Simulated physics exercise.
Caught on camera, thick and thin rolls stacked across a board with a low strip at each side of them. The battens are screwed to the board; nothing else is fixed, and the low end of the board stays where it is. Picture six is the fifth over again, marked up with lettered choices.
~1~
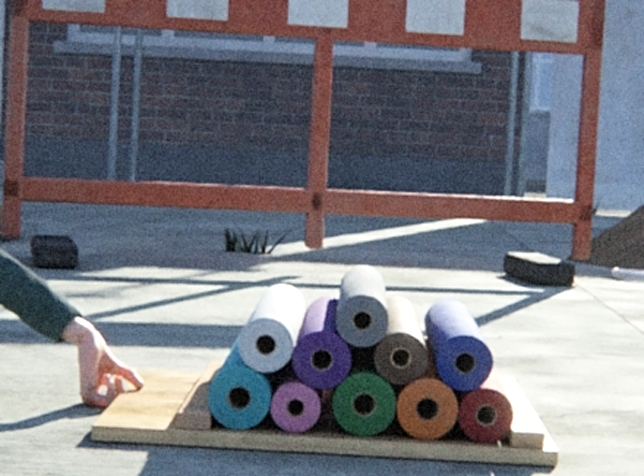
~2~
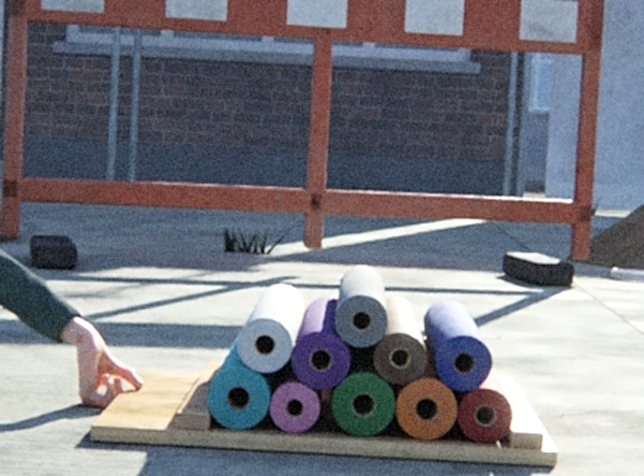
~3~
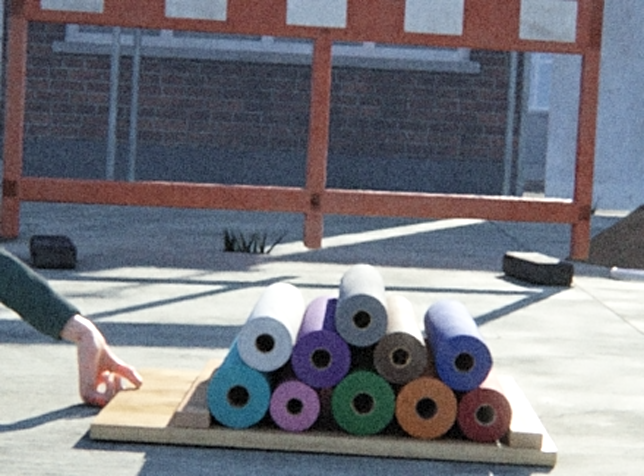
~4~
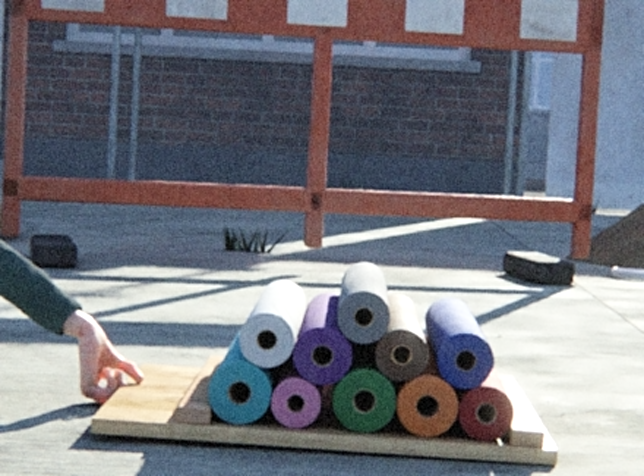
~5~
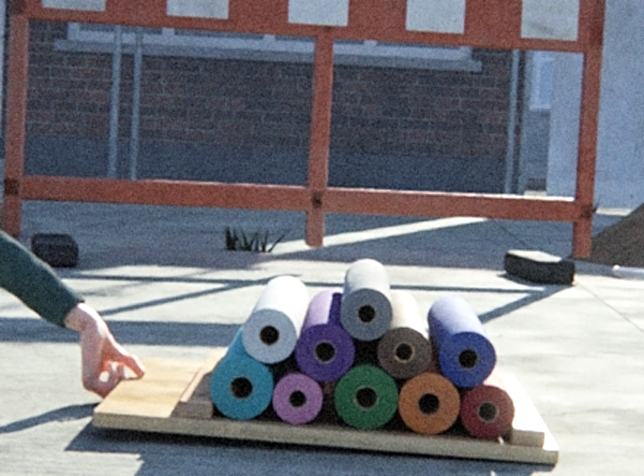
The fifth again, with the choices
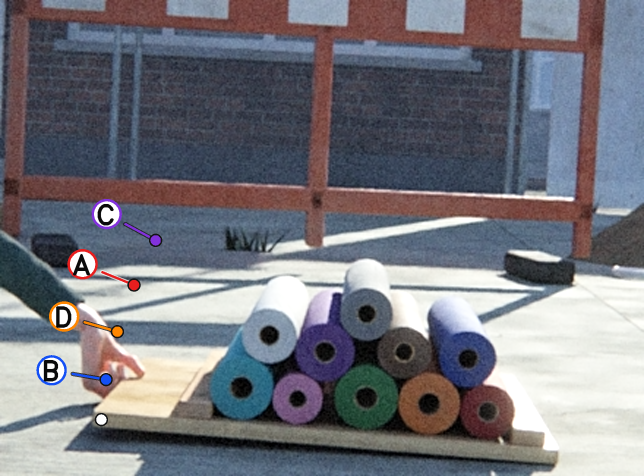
The footage shows coloured rolls stacked between low strips on a wooden board on the ground, before an orange and white barrier. A hand at the left grips the board's end, holds nearly still, then raises it slightly.
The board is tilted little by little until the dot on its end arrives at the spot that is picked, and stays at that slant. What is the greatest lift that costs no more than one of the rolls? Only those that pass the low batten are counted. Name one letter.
Raise it to A.
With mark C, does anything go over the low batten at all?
Yes.
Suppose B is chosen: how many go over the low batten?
With B, none.
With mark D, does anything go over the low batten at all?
At D: No.
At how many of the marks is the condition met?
The number is three.
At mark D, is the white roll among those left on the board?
Yes, with D.
On the copy, A at (134, 285); B at (106, 380); C at (155, 240); D at (118, 331); the white dot at (101, 420).
On A. First, board at 14°.
Then, board at 19°.
Finally, board at 19°, none over the low batten.
By contrast, B none over the low batten; C three over the low batten (brown, grey, blue); D none over the low batten.
